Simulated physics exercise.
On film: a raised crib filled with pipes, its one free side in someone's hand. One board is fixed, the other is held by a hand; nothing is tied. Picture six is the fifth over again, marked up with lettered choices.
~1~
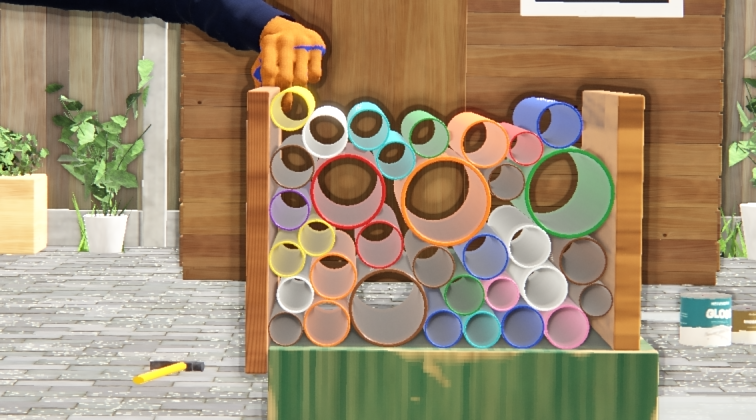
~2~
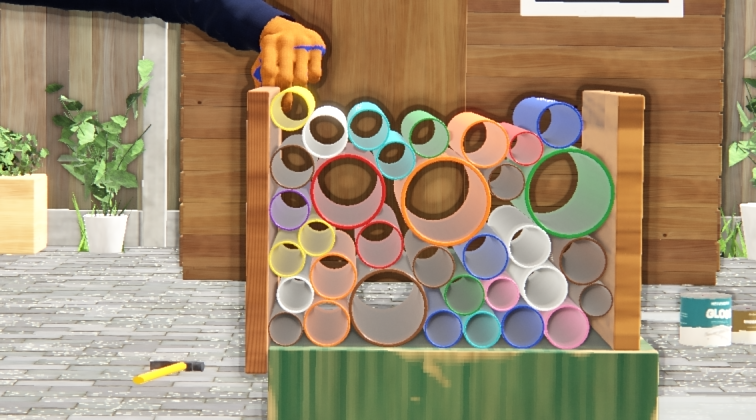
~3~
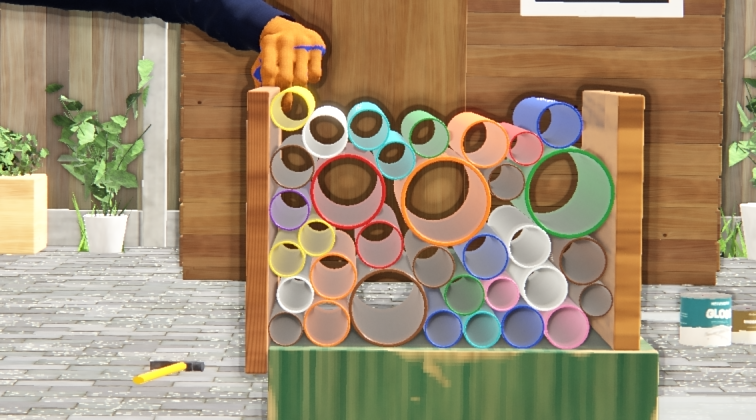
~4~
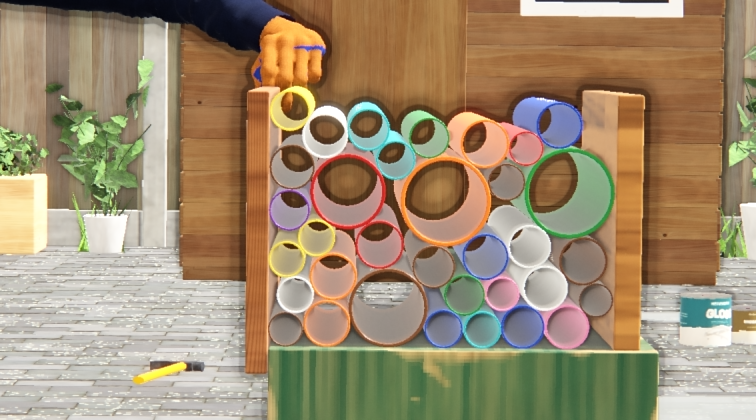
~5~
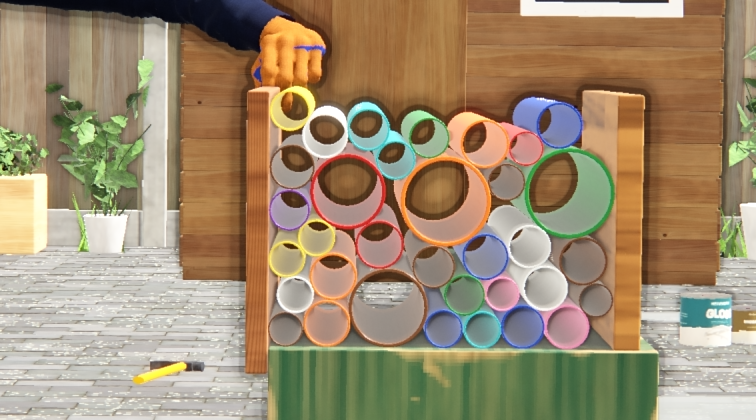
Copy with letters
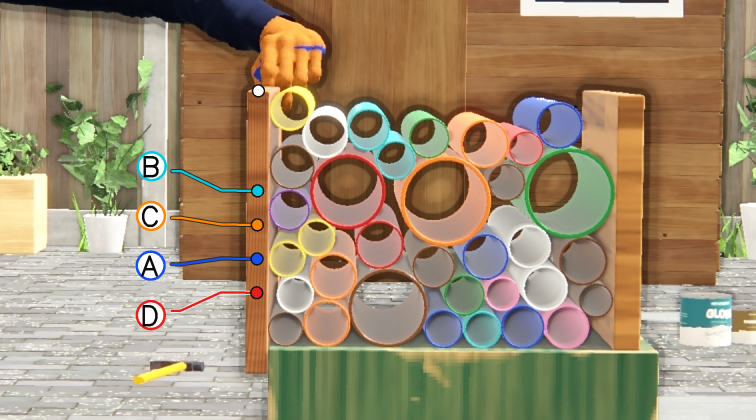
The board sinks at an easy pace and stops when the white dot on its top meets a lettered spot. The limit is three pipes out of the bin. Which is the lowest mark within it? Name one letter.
No lower than C.
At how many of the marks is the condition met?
The number is two.
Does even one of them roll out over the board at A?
At A: Yes.
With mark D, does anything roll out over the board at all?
At D: Yes.
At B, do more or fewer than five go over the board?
At B, fewer than five.
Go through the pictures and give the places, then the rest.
A blue pipe (522, 326); a white pipe (544, 288); a blue pipe (485, 257), in the first picture.
A blue pipe (485, 257); an orange pipe (446, 201), in the second picture.
A brown pipe (507, 182); a green pipe (429, 138), in the third picture.
Side board (265, 218); a brown pipe (285, 328), in the fourth picture.
A blue pipe (522, 326); a white pipe (544, 288); a blue pipe (485, 257), in the fifth picture.
On the marked copy, A at (257, 259); B at (258, 191); C at (257, 225); D at (257, 293); the white dot at (258, 91).
Following C. Soon after the start, top of the board (270, 155).
Later, top of the board (269, 225).
In the end, top of the board (269, 225), one out over the board.
As for the rest, A four out over the board; B one out over the board; D more than three out over the board.
